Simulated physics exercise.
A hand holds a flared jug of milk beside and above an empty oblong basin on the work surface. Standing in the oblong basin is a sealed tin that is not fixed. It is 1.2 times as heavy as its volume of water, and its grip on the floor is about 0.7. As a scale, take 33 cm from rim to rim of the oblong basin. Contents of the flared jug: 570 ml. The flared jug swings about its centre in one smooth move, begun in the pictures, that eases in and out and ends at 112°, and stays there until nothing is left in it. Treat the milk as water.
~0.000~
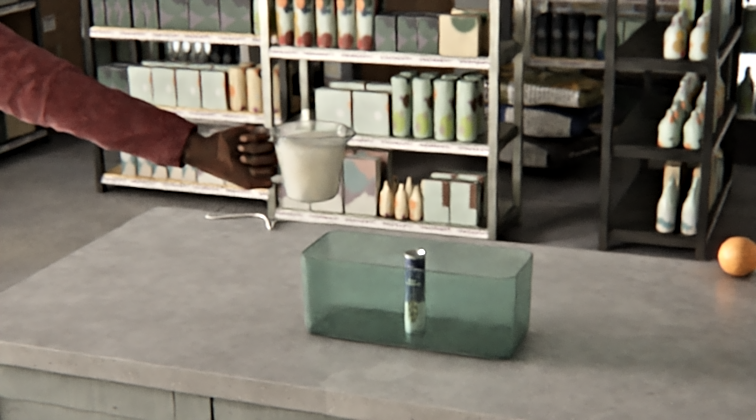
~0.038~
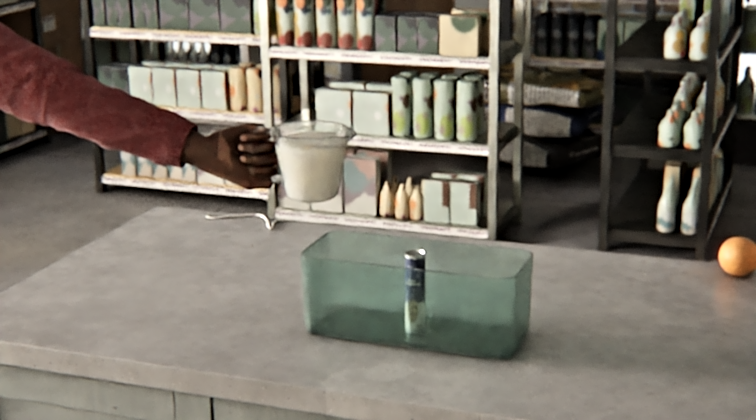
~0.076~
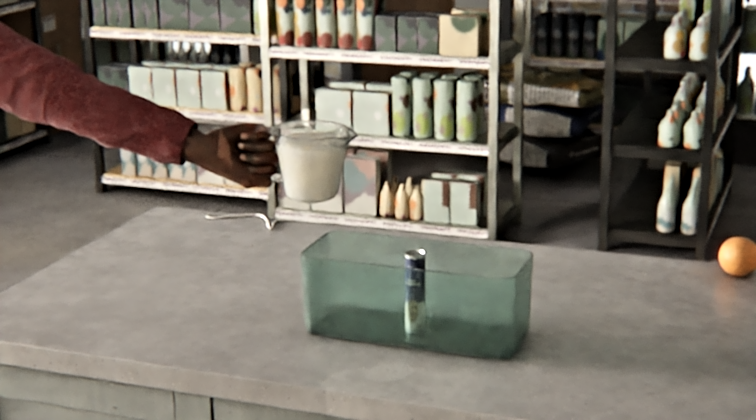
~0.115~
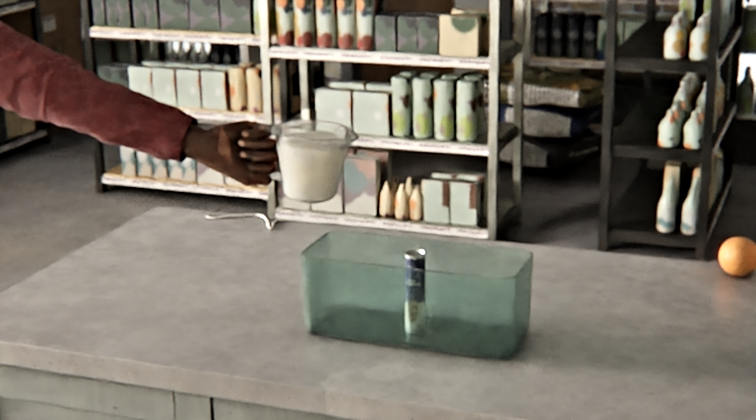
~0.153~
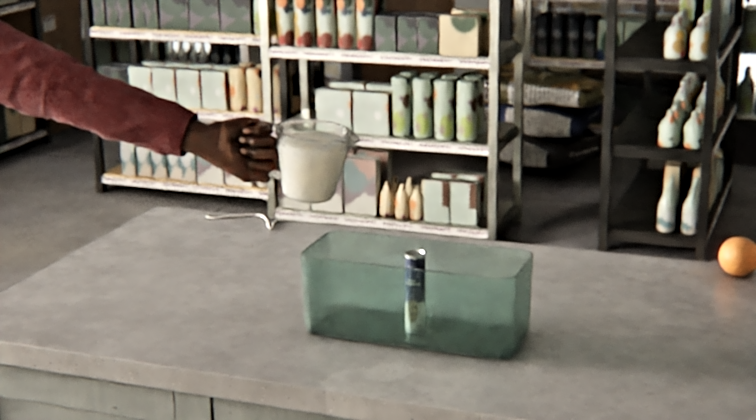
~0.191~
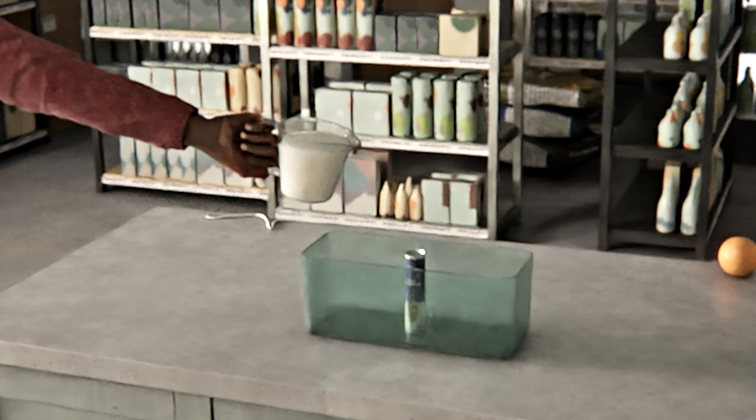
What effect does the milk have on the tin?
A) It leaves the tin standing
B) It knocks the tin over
A.
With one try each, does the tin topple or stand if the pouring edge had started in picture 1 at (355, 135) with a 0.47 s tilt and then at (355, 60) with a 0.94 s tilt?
First it tips over; then it tips over.
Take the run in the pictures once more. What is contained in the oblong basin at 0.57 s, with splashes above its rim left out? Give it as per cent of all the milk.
Roughly 12 percent of it.
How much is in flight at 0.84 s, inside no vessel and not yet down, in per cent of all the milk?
Estimate: About 10 in a hundred.
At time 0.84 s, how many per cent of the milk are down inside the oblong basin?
Around 82 parts in a hundred.
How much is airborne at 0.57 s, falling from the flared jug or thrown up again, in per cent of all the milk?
Near 26 in a hundred.
After 0.57 s the tilt is 74° and 63 per cent is still to pour; the tin stands where it began.
After 0.84 s the tilt is 109° and 7 per cent is still to pour; the tin stands 1 cm from where it began.
After 1.13 s the tilt is 112° and 0 per cent is still to pour; the tin stands where it began.
After 1.44 s the tilt is 112° and 0 per cent is still to pour; the tin stands where it began.
In the end the tin stands where it began.
